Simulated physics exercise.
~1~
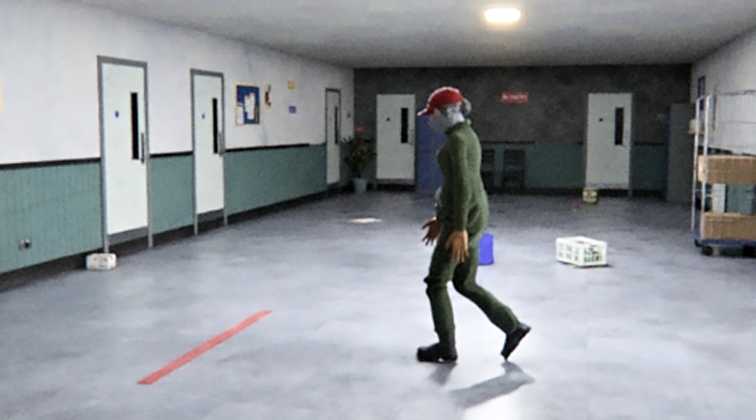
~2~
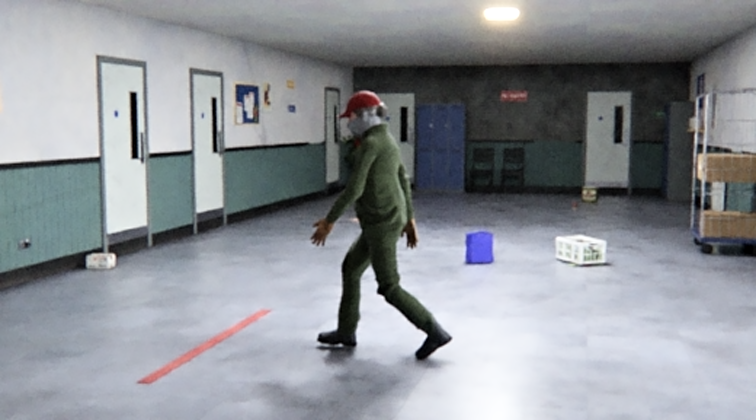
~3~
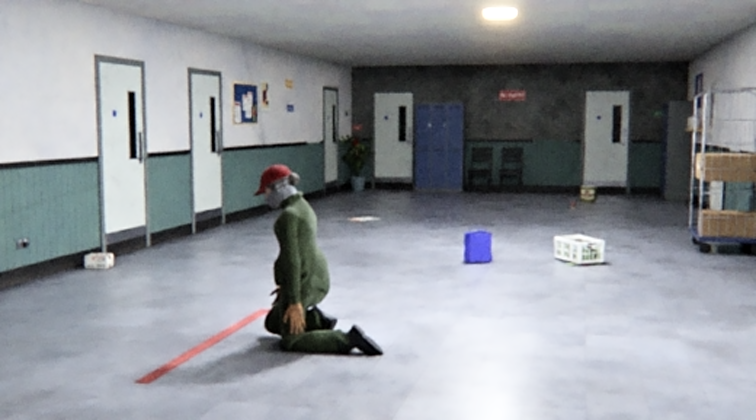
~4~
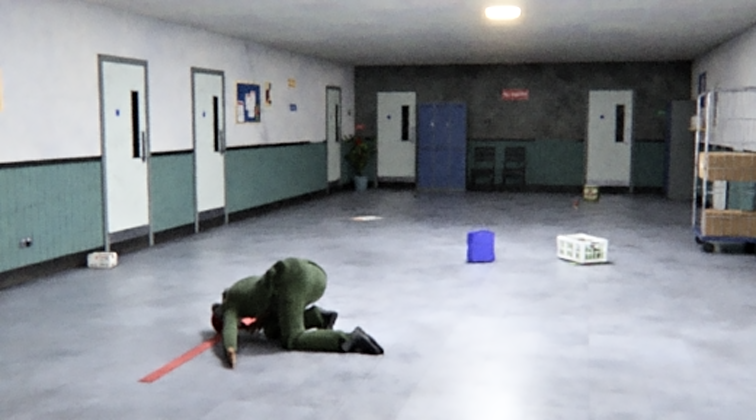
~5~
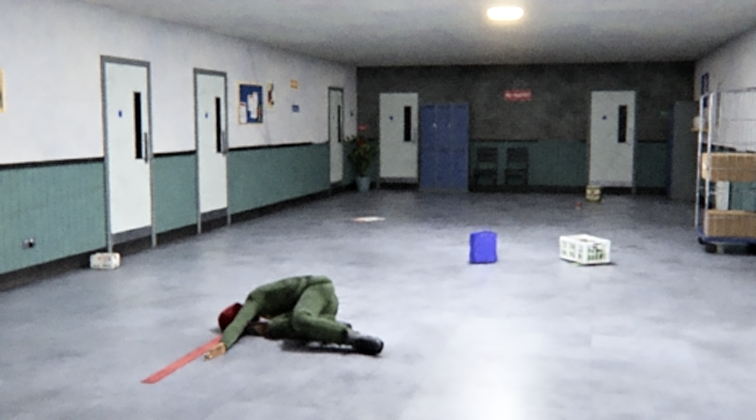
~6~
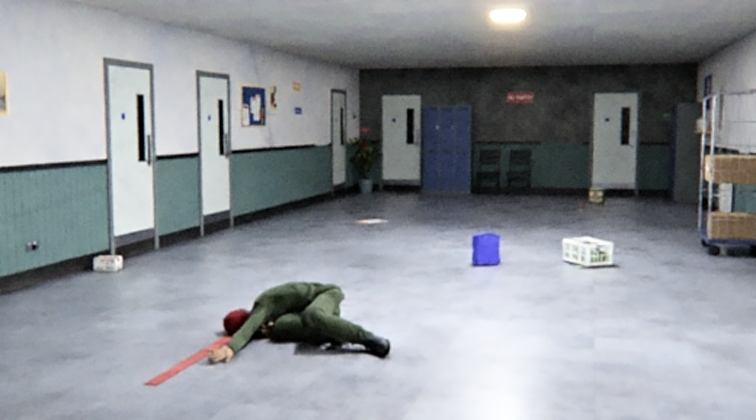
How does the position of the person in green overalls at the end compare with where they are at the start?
At the start the person is upright and walking, in front of the blue container and well to the right of the red strip. By the end they are farther left and lower in the view, lying on the floor beside the strip.
